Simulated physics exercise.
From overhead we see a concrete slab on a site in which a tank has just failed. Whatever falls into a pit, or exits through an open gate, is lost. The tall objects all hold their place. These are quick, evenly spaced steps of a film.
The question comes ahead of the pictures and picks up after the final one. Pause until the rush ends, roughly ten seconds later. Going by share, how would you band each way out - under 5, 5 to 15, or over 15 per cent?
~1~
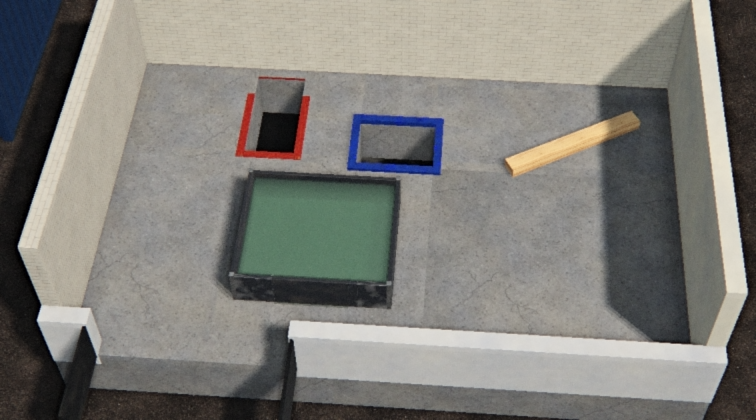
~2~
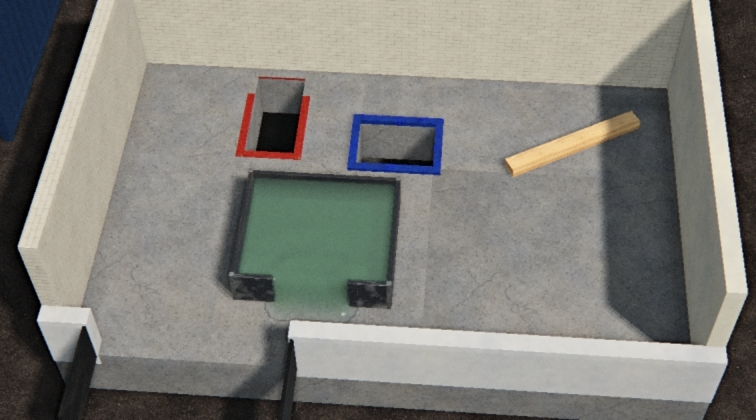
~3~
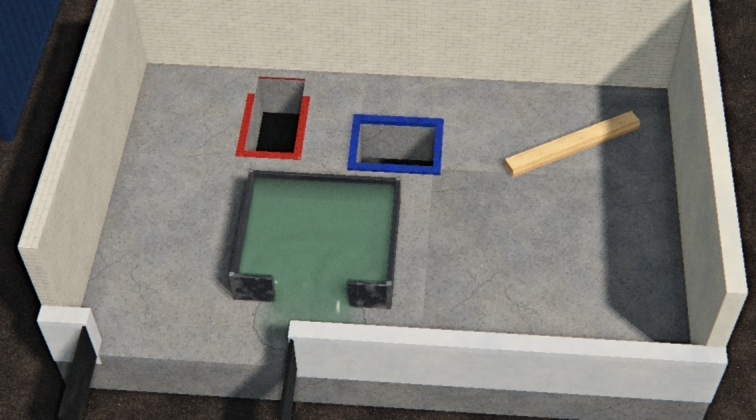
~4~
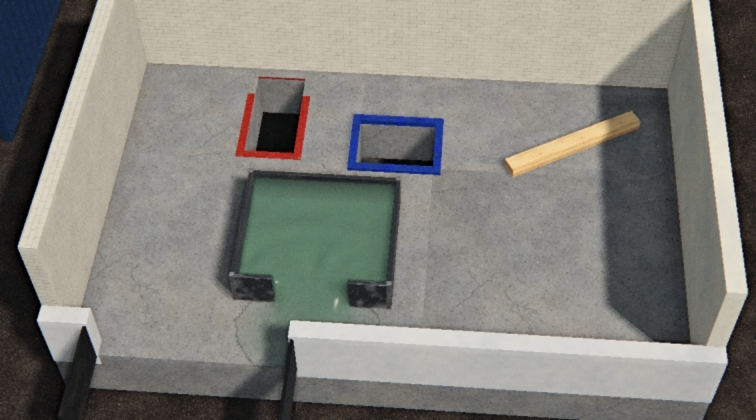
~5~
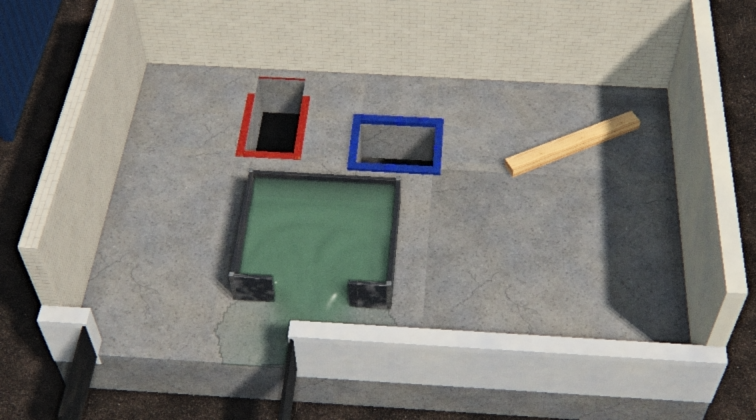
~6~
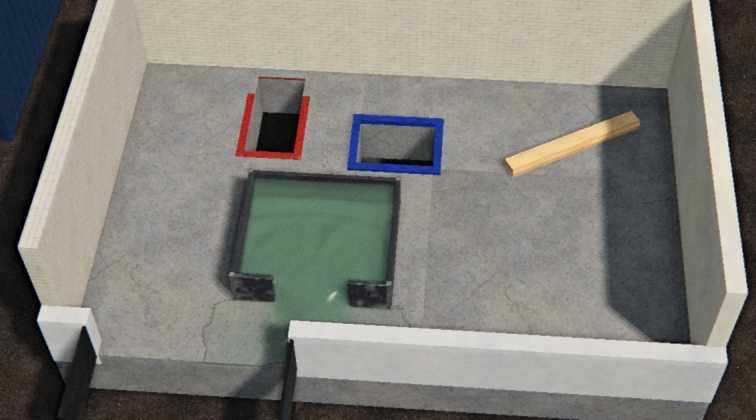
One by one: The gate takes in a considerable amount - past fifteen per cent. The red pit takes in a trifling amount - short of five per cent. The blue pit takes in a trifling amount - short of five per cent.
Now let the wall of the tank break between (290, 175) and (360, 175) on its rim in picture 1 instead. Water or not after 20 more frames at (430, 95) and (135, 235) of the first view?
Going one by one: Sodden and then puddle-free.
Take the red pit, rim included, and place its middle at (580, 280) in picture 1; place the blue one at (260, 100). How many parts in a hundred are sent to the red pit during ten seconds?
In per cent: Red 20.
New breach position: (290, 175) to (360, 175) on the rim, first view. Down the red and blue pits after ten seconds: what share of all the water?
Estimates in per cent: Red 40, blue 14.
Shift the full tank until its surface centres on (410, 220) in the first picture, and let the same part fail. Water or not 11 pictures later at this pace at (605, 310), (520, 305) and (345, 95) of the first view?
Spot one wetted, spot two wetted, spot three unwetted.
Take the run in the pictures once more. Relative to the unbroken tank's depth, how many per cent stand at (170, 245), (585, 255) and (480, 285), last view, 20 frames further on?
First spot 0 %, second 4 %, third 4 %.
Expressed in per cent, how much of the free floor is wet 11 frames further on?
Roughly 20 percent.
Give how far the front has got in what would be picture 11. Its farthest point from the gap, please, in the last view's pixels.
I'd go with roughly (504, 364).
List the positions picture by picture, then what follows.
The first picture shows the water tank at (318, 229) is whole and still.
In the second picture, the front is at (271, 307), out from the gap at (312, 295).
In the third picture, the front is at a hidden place, out from the gap at (312, 296).
In the fourth picture, water pours out at (312, 295) and has run to a hidden place.
In the fifth picture, the front is at a hidden place, out from the gap at (312, 295).
In the sixth picture, water pours out at (312, 294) and has run to a hidden place.
A moment on, water covers 10 % of the floor; the gate 7 %, the red pit 0 %, the blue pit 0 %.
Next, water covers 20 % of the floor; the gate 15 %, the red pit 0 %, the blue pit 0 %.
Then, water covers 35 % of the floor; the gate 24 %, the red pit 0 %, the blue pit 0 %.
Later, water covers 40 % of the floor; the gate 35 %, the red pit 0 %, the blue pit 0 %.
In the end, water covers 45 % of the floor; the gate 43 %, the red pit 0 %, the blue pit 0 %.
